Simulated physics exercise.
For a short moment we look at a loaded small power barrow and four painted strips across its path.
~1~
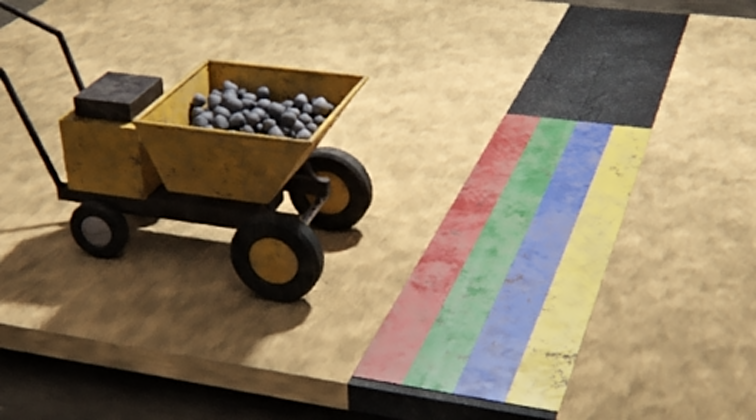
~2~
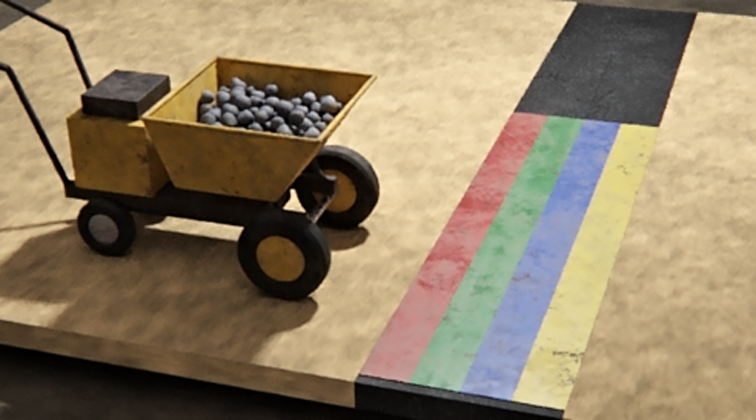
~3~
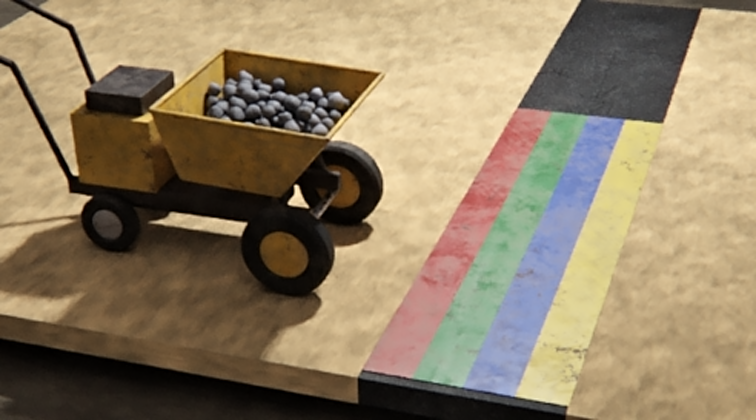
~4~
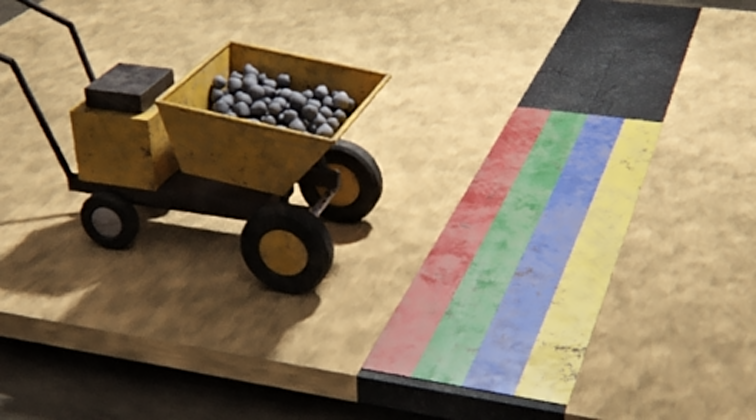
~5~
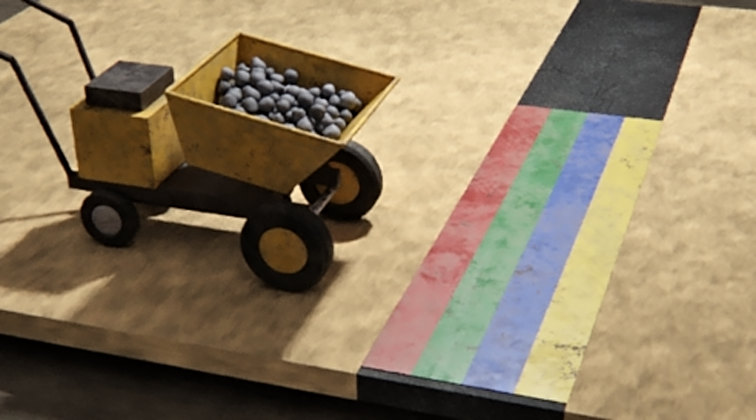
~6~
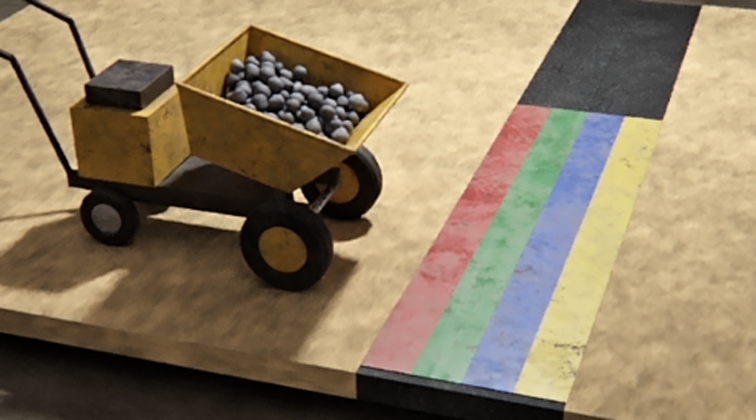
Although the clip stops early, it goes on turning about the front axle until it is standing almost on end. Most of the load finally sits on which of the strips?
It sits mostly on the green strip.
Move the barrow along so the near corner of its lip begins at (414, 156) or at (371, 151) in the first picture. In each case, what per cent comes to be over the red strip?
It comes out near 0 in a hundred for the first and near 0 in a hundred for the second.
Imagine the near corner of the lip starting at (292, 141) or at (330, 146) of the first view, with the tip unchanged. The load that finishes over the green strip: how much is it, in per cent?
20 %, then 40 %.
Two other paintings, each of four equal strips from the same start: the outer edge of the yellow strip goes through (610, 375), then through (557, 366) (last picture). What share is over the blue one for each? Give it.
First 10 in a hundred, then 20 in a hundred.
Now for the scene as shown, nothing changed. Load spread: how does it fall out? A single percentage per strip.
Approximate shares - red strip 20, green strip 35, blue strip 15, yellow strip 0.
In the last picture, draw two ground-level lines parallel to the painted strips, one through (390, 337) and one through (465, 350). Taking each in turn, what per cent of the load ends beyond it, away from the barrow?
Near 70 % and 20 %.
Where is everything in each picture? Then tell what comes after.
Lip of the skip at (309, 143), level; top of the load at (248, 129), round cobbles; red strip at (396, 345); green strip at (445, 353); blue strip at (494, 361); yellow strip at (545, 369), in the first picture.
Lip of the skip at (318, 142), level; top of the load at (256, 127), in the second picture.
Lip of the skip at (326, 140), tipped barely; top of the load at (246, 114), in the third picture.
Lip of the skip at (333, 142), tipped a little; top of the load at (251, 110), in the fourth picture.
Lip of the skip at (342, 146), tipped a little; top of the load at (249, 93), in the fifth picture.
Lip of the skip at (353, 152), tipped clearly; top of the load at (249, 97); red strip at (405, 334); green strip at (453, 343); blue strip at (503, 351); yellow strip at (554, 360), in the sixth picture.
Soon after the last picture, skip tipped steeply; all in the skip.
A little later, skip tipped right over; most in the skip; a stray few over the red strip; a small part over the green strip.
Later still, skip tipped right over; about a third in the skip; a small part over the red strip; about a quarter over the green strip; a small part over the blue strip; a stray few over the yellow strip; a stray few off the paint.
At rest, skip tipped right over; about a quarter in the skip; about a quarter over the red strip; about a third over the green strip; a small part over the blue strip; a stray few over the yellow strip; a stray few off the paint.
